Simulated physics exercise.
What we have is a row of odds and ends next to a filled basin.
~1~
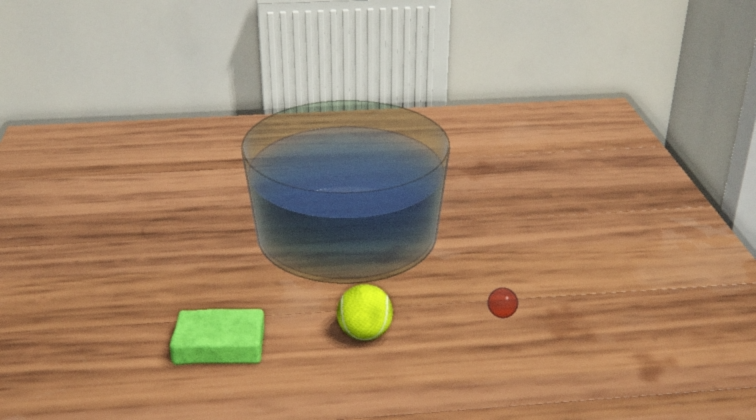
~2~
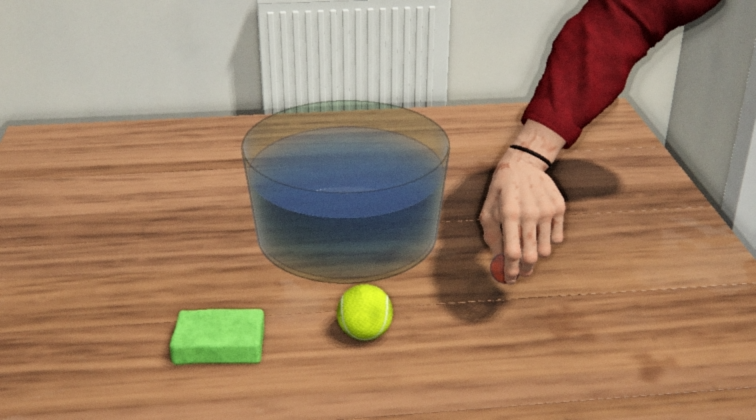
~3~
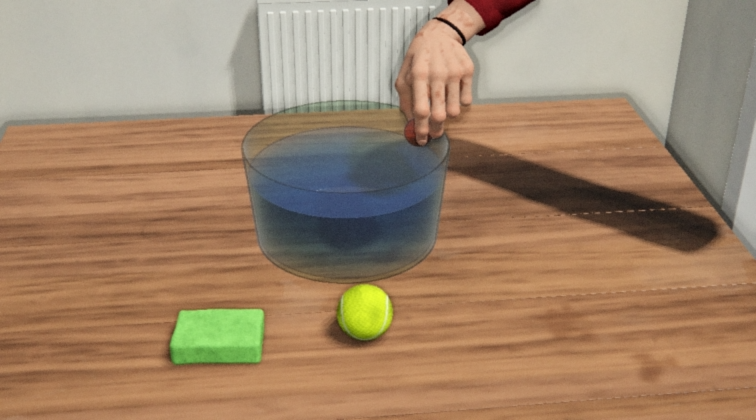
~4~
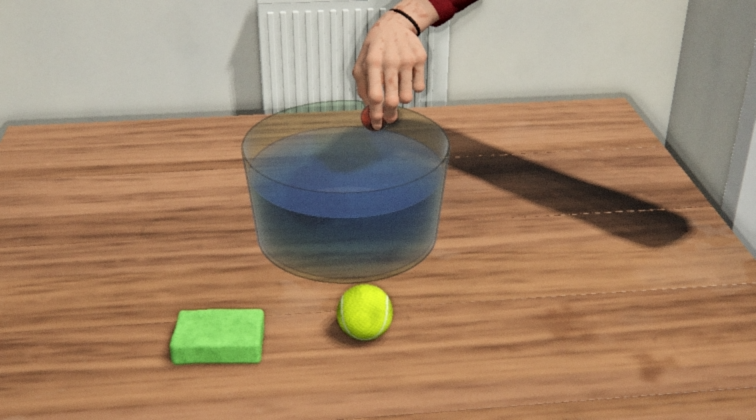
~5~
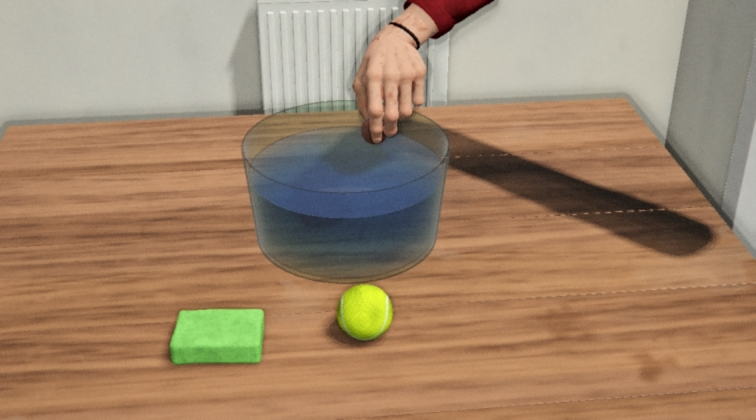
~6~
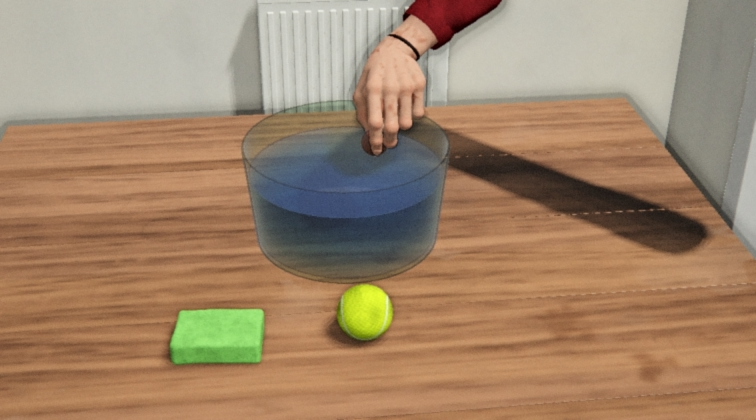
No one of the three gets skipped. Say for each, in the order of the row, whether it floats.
Obs. - left is buoyant; middle is buoyant; right heads down.
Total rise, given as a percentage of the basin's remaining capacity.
My figure is 6 per cent.
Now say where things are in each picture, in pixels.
The row from the left; sponge (219, 336); tennis ball (365, 313); glass marble (503, 303), in the first picture.
A hand picks up the glass marble; glass marble (506, 268); tennis ball (365, 313), in the second picture.
It is carried over; glass marble (419, 132); sponge (219, 336), in the third picture.
It is above the basin; glass marble (375, 117); tennis ball (365, 313), in the fourth picture.
It comes down; glass marble (375, 130); sponge (219, 336), in the fifth picture.
It is just over the surface; sponge (219, 336); tennis ball (365, 313); glass marble (375, 142), in the sixth picture.
A moment on, the glass marble drops to the bottom.
Further on, the tennis ball stays afloat.
When it is over, the sponge stays afloat; afloat, sponge and tennis ball.
